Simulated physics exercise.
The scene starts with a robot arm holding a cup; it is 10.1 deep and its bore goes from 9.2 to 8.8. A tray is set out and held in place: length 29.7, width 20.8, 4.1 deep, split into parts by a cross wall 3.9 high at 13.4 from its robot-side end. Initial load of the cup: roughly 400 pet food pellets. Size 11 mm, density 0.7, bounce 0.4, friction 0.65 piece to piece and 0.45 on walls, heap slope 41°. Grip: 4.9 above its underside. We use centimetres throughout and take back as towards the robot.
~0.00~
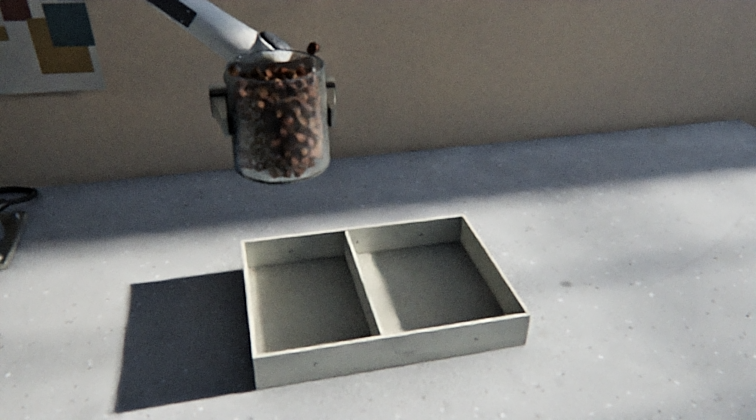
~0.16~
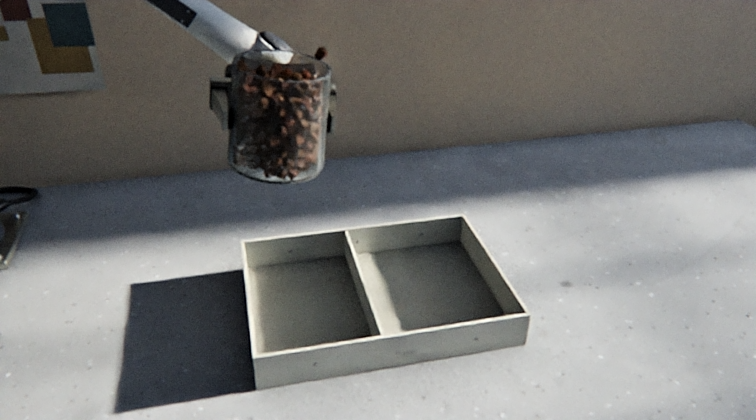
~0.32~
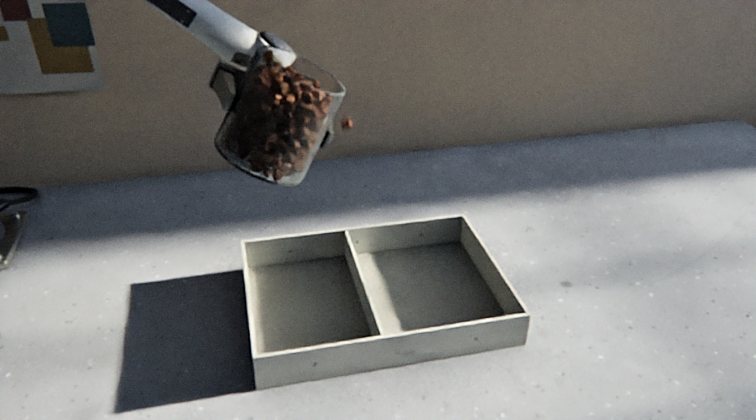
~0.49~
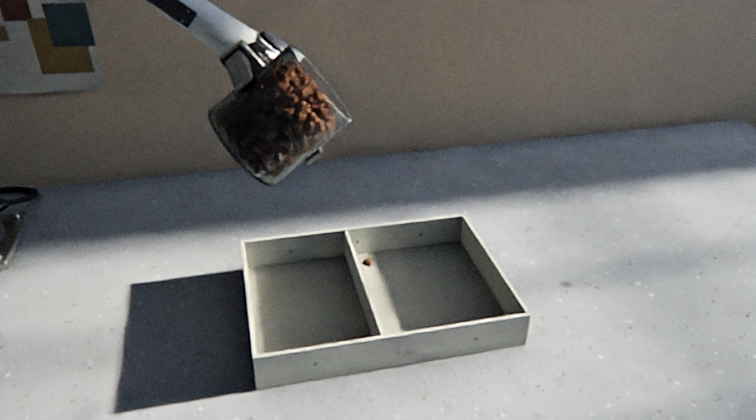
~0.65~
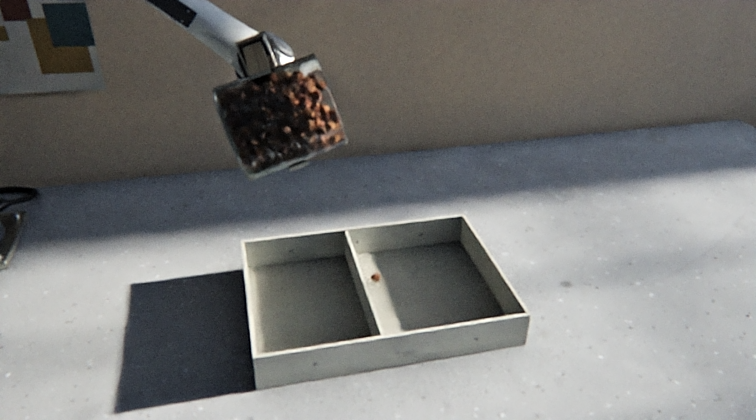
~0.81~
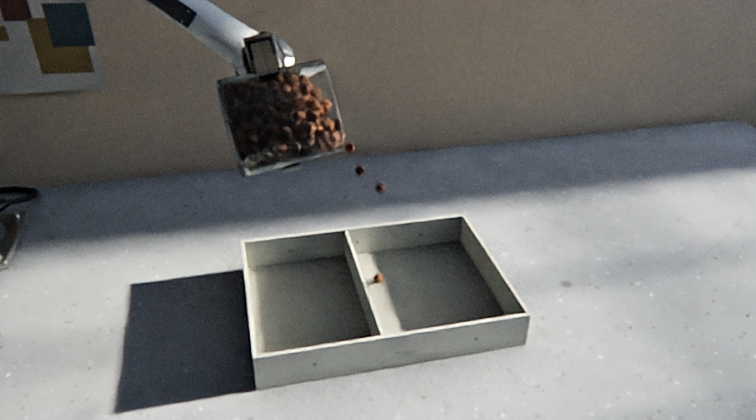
The footage shows a robot arm tilting a clear cup of brown pellets steadily to the right above a two-part tray; one pellet drops into the right-hand section, then a couple more leave the cup's rim.
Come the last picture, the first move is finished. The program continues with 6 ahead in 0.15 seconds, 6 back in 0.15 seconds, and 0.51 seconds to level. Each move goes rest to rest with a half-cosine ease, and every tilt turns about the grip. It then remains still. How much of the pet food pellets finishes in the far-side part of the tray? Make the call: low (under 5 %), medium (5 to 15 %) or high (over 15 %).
My call: High.
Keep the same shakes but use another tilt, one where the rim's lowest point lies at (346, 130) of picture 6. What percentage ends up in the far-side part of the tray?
Roughly 15 per cent.
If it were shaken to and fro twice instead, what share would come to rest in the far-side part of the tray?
In that case it would be near 50 percent.
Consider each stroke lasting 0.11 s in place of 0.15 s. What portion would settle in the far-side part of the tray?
Roughly 45 percent then.
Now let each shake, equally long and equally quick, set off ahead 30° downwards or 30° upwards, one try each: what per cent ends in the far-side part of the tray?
Estimates, in order: 20 % then 45 %.
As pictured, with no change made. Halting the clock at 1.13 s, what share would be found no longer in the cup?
Roughly 35 percent up to then.
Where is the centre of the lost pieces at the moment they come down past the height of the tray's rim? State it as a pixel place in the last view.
Check roughly (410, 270) in the last picture.
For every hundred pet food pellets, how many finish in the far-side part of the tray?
The share is close to 35 per cent.
After 1.13 s, tilted 81° forward, highest piece 27 above the table; 253 in the cup, 19 in the far-side part, 125 in flight or on a rim.
After 1.46 s, tilted 19° forward, highest piece 30 above the table; 237 in the cup, 132 in the far-side part, 23 in the robot-side part, 3 on the table or floor, 2 in flight or on a rim.
After 1.82 s, level, highest piece 28 above the table; 237 in the cup, 134 in the far-side part, 23 in the robot-side part, 3 on the table or floor.
After 2.87 s, level, highest piece 28 above the table; 237 in the cup, 134 in the far-side part, 23 in the robot-side part, 3 on the table or floor.
In the end, 237 in the cup, 134 in the far-side part, 23 in the robot-side part, 3 on the table or floor. That is 34 % in the far-side part of the tray.
